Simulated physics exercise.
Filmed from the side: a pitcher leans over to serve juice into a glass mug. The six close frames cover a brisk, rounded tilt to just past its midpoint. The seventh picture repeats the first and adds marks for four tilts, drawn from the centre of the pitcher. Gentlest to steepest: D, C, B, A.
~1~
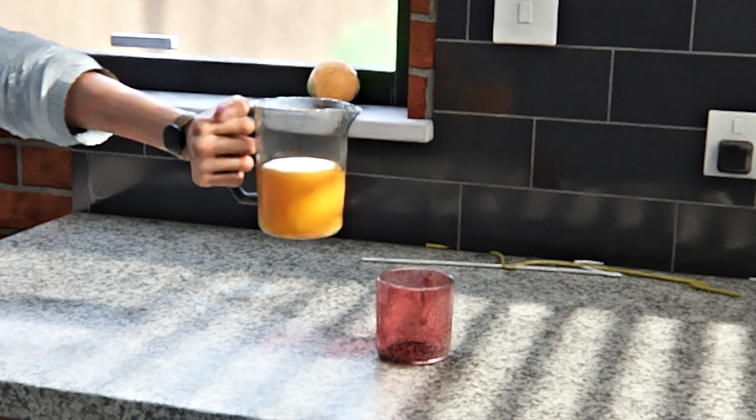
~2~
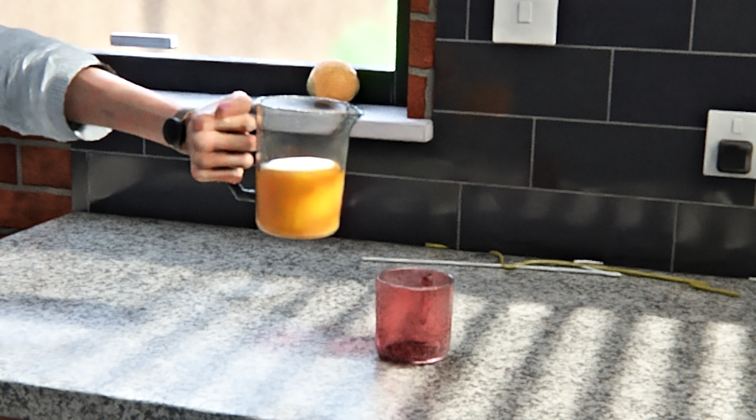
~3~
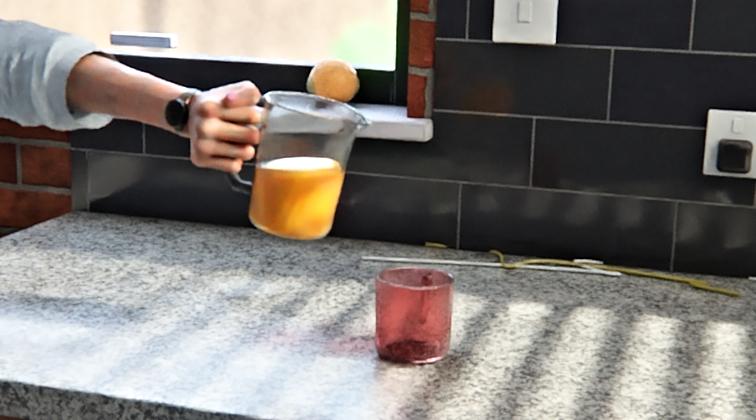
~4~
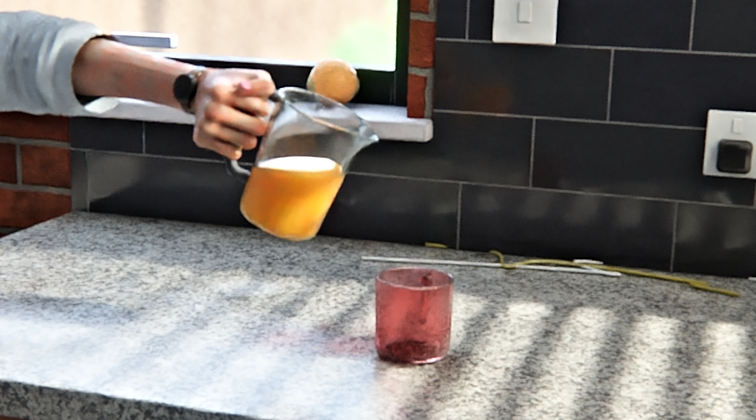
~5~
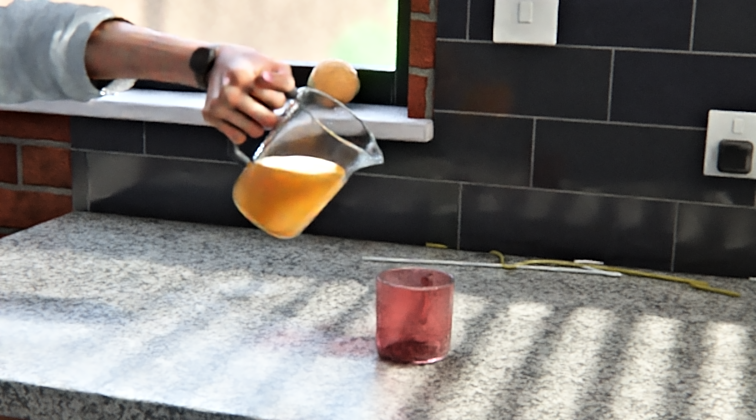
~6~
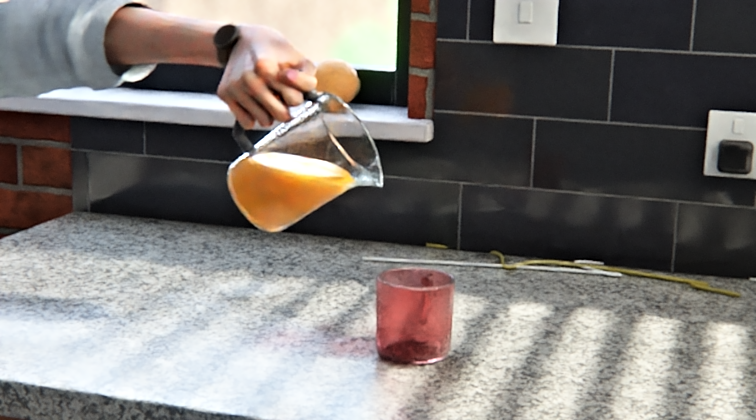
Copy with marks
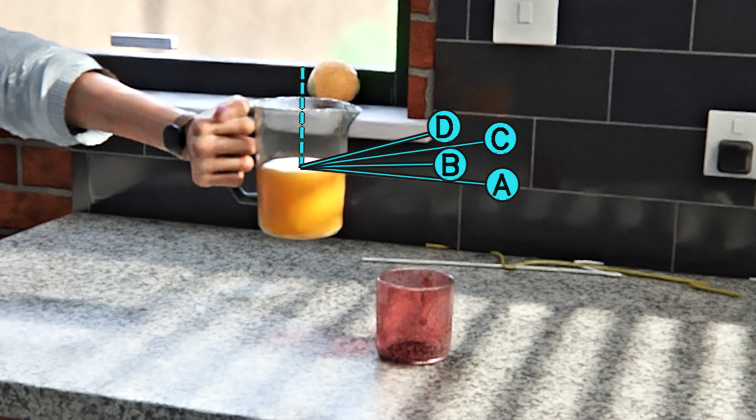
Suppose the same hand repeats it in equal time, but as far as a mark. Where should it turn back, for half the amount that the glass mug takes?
C is best.
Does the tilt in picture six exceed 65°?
No.
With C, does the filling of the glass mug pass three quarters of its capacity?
No, less.
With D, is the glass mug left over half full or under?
Under half.
In cyan, A at (485, 184); B at (433, 164); C at (483, 142); D at (428, 134).
With A, the glass mug ends with about 77 % of what it can hold; 4 % of the juice is spilt.
With B, the glass mug ends with about 62 % of what it can hold; 5 % of the juice is spilt.
With C, the glass mug ends with about 50 % of what it can hold.
With D, the glass mug ends with about 35 % of what it can hold.
